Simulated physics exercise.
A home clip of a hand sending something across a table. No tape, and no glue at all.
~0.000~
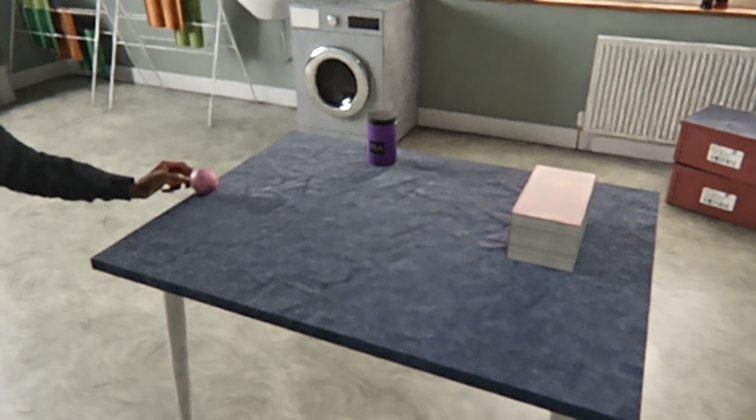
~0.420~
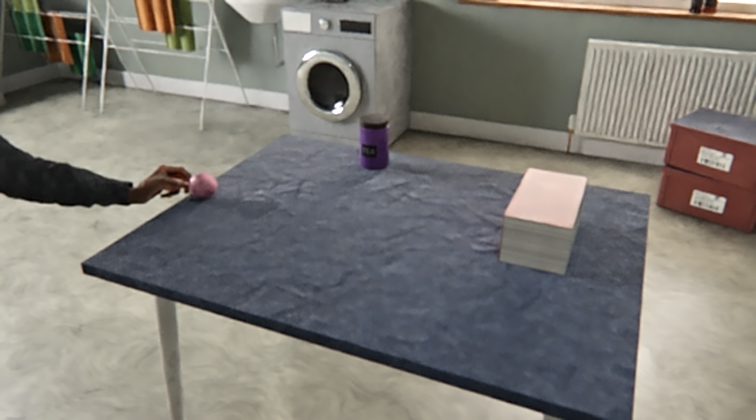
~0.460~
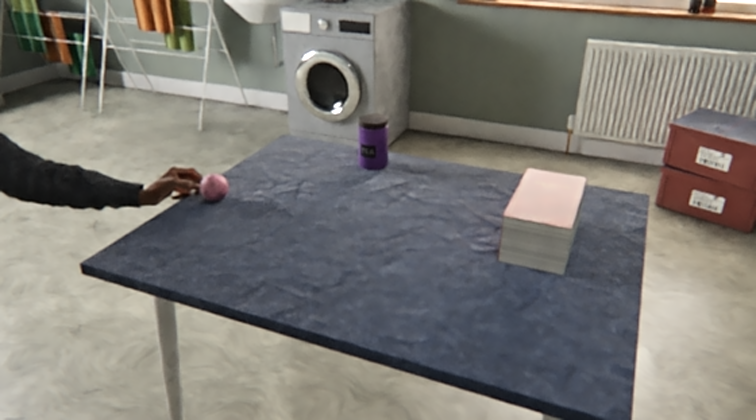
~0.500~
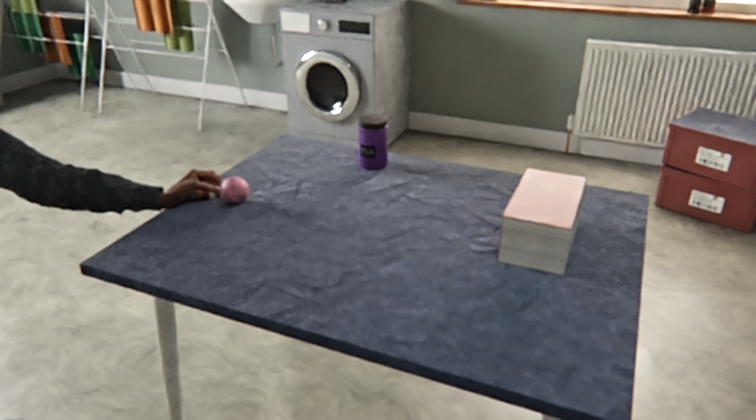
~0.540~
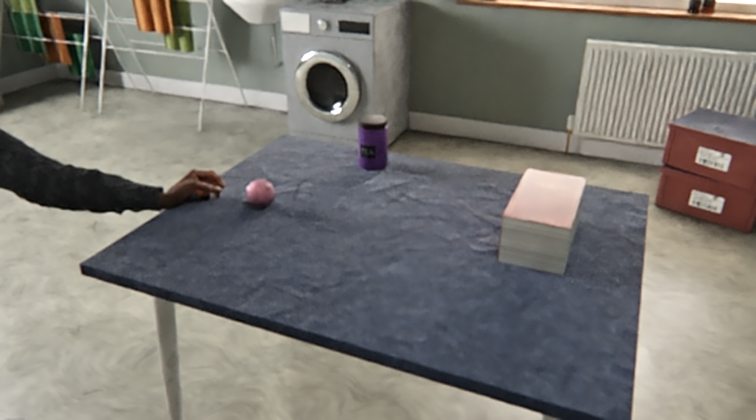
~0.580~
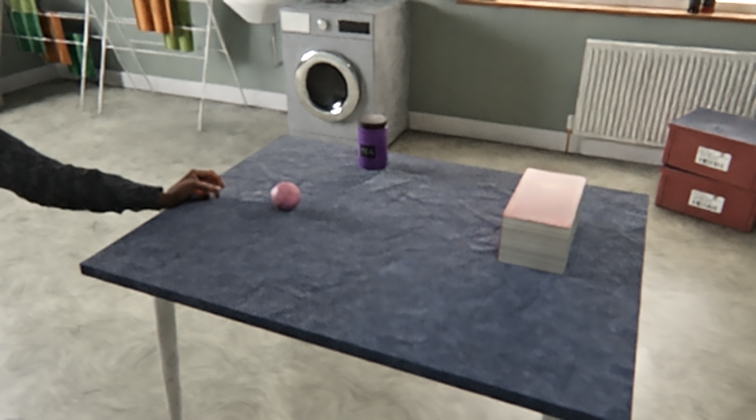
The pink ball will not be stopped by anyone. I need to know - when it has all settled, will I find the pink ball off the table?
I predict it will still be up on the table.
After 0.68 s, pink ball rolled well along near (352, 204).
After 0.88 s, pink ball rolled well along near (490, 220).
After 1.28 s, pink ball rolled well along near (452, 198).
At rest (2.3 s), moved from the start, pink ball. Seen from the same camera at the end, pink ball near (430, 185).
